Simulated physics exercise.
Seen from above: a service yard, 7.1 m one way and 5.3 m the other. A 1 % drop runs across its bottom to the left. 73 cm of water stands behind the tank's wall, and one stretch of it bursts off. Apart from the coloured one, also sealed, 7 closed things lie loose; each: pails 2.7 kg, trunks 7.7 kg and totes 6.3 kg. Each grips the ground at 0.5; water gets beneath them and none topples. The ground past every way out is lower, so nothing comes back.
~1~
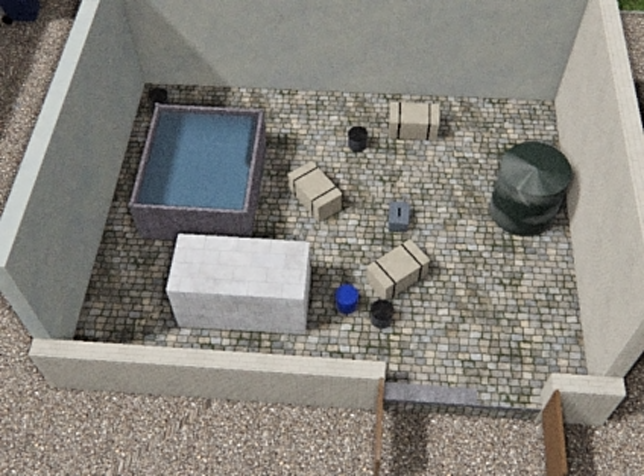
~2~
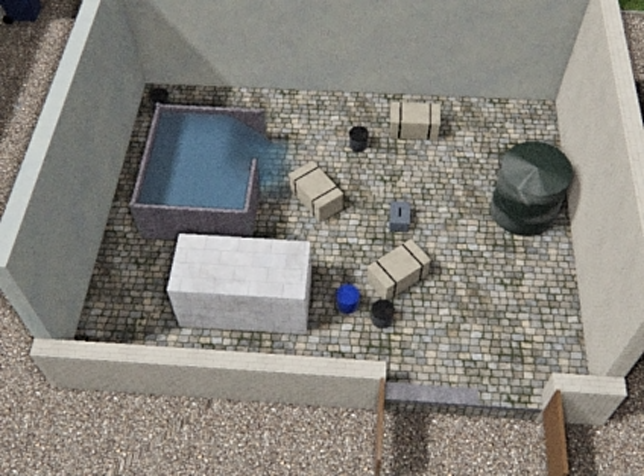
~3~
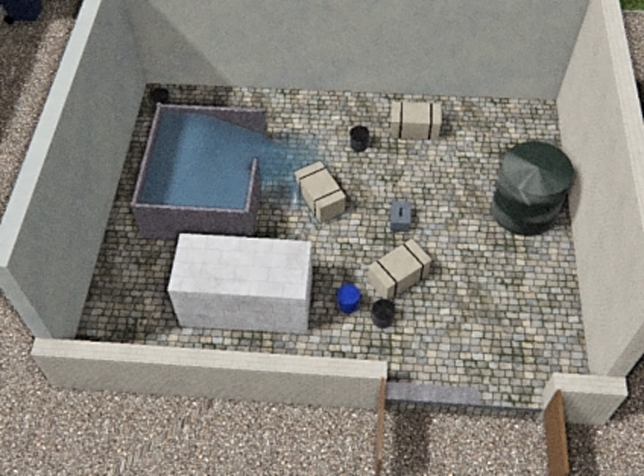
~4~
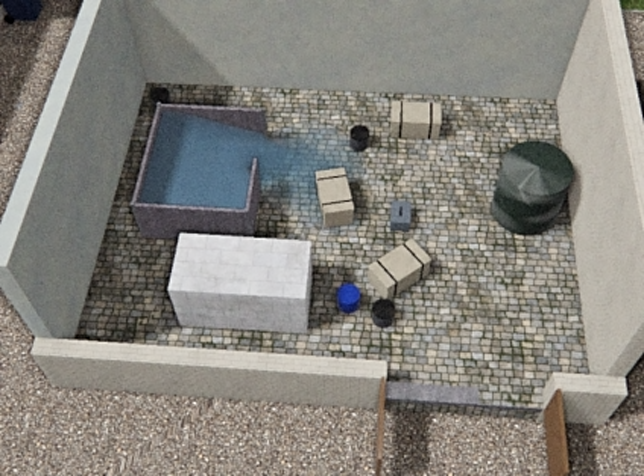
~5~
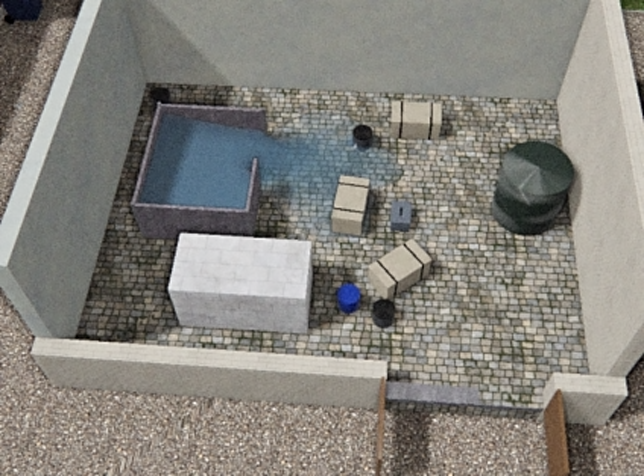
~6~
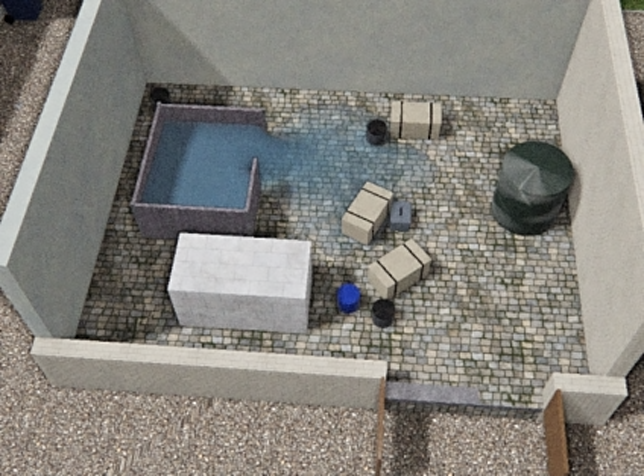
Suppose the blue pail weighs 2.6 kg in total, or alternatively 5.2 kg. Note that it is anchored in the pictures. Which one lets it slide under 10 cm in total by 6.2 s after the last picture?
Honestly, even the heavier won't cut it.
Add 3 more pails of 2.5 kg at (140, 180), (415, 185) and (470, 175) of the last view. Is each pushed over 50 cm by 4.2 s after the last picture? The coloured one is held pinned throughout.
In order: Not as far, then farther, then farther.
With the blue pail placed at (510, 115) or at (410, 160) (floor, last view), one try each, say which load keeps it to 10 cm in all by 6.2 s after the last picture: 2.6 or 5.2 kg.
Respectively, neither option; neither option.
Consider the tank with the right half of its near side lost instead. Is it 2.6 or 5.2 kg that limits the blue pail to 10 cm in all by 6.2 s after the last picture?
That way round, the lesser mass holds.
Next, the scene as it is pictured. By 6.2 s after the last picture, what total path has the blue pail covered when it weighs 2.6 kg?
Path length near 40 cm.
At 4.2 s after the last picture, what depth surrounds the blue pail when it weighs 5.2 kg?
1 cm, roughly.
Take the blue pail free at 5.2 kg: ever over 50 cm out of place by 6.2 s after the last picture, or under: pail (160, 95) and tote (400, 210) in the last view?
Taking them as asked: Not beyond and beyond.
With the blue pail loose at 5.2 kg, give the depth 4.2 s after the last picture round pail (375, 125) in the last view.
I'd say some 14 cm.
Then, 0.6 s after the last picture the blue pail would be 0 cm from its start with 2.6 kg and 0 cm from its start with 5.2 kg; 0 cm of water round it then.
Then, 2.3 s after the last picture the blue pail would be 0 cm from its start with 2.6 kg and 0 cm from its start with 5.2 kg; 1 cm of water round it then.
Then, 4.2 s after the last picture the blue pail would be 0 cm from its start with 2.6 kg and 0 cm from its start with 5.2 kg; 1 cm of water round it then.
Then, 6.2 s after the last picture the blue pail would be 39 cm from its start with 2.6 kg and 25 cm from its start with 5.2 kg; 6 cm of water round it then.
